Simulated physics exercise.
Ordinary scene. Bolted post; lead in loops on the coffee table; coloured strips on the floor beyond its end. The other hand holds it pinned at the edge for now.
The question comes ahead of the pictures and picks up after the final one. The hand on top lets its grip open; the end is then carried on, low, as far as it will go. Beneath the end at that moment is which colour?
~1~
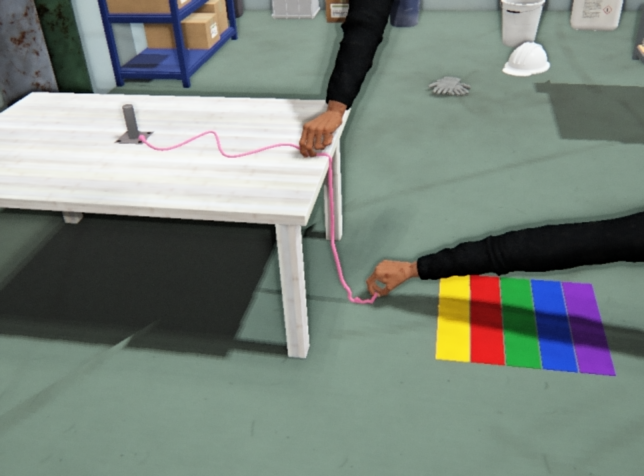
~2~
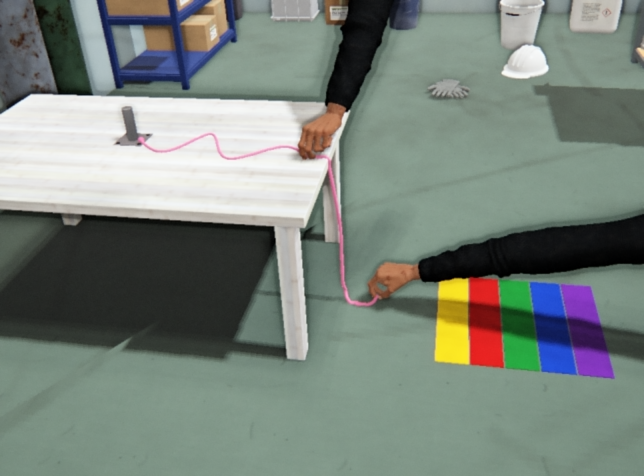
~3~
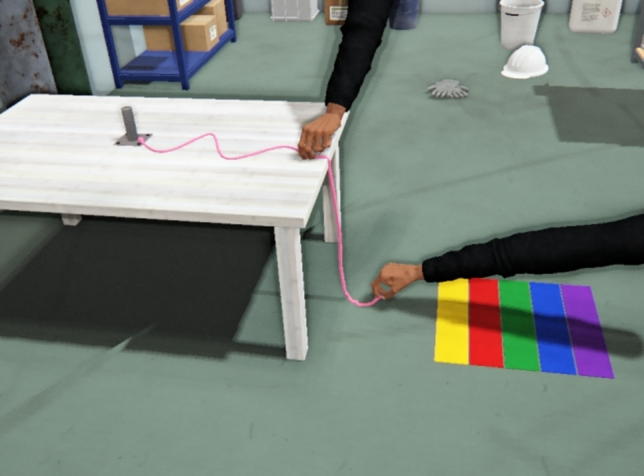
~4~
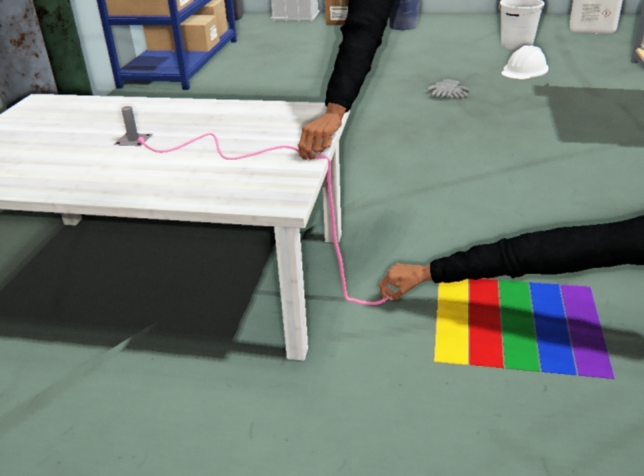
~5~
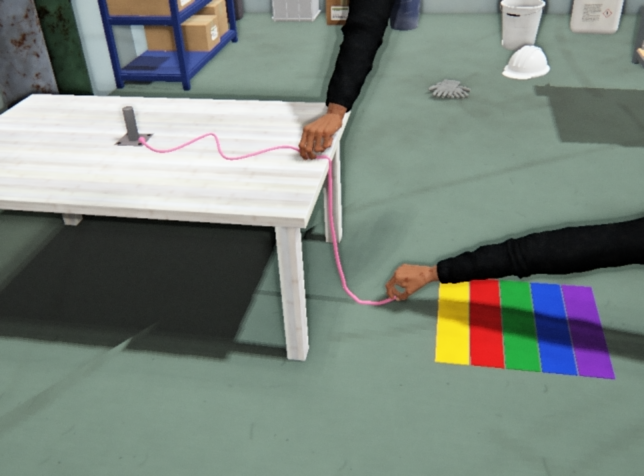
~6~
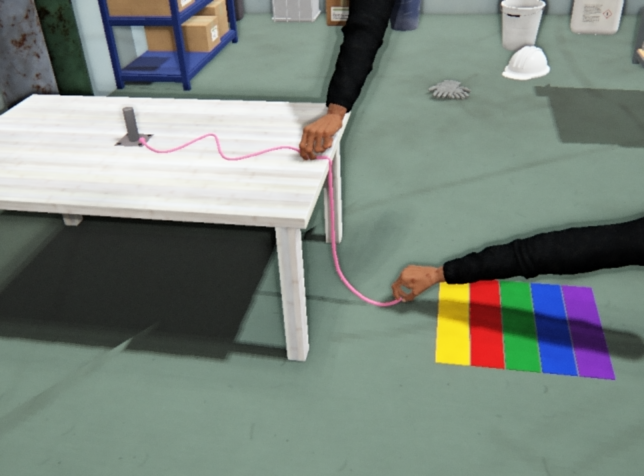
Beneath it is purple.
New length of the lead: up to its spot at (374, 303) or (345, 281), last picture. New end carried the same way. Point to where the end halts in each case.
Taking the tries in order, the answers are (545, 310) and (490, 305).
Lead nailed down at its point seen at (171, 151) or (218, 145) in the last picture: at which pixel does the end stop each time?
Approximately (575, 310), then (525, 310).
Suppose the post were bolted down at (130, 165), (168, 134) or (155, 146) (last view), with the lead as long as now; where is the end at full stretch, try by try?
First try about (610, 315), second about (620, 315), third about (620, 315).
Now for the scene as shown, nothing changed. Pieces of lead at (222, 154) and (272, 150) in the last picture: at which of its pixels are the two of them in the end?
Point one to (285, 151), point two to (345, 164).
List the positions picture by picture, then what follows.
End (376, 293); yellow (453, 343); red (487, 346); green (522, 349); blue (558, 352); purple (594, 355), in the first frame.
End (377, 296); lead through (156, 151) (215, 138) (252, 155) (316, 157) (339, 219) (343, 282), in the second frame.
End (381, 296), in the third frame.
End (389, 297); lead through (156, 151) (215, 138) (252, 155) (316, 157) (333, 220) (343, 281), in the fourth frame.
End (395, 297), in the fifth frame.
End (401, 298); lead through (157, 152) (216, 139) (253, 155) (317, 158) (333, 220) (346, 282), in the sixth frame.
Soon after, end near (526, 309); over green.
Then, end near (565, 312); over blue.
At full stretch, end near (587, 314); over purple. It gets as far as the purple strip.
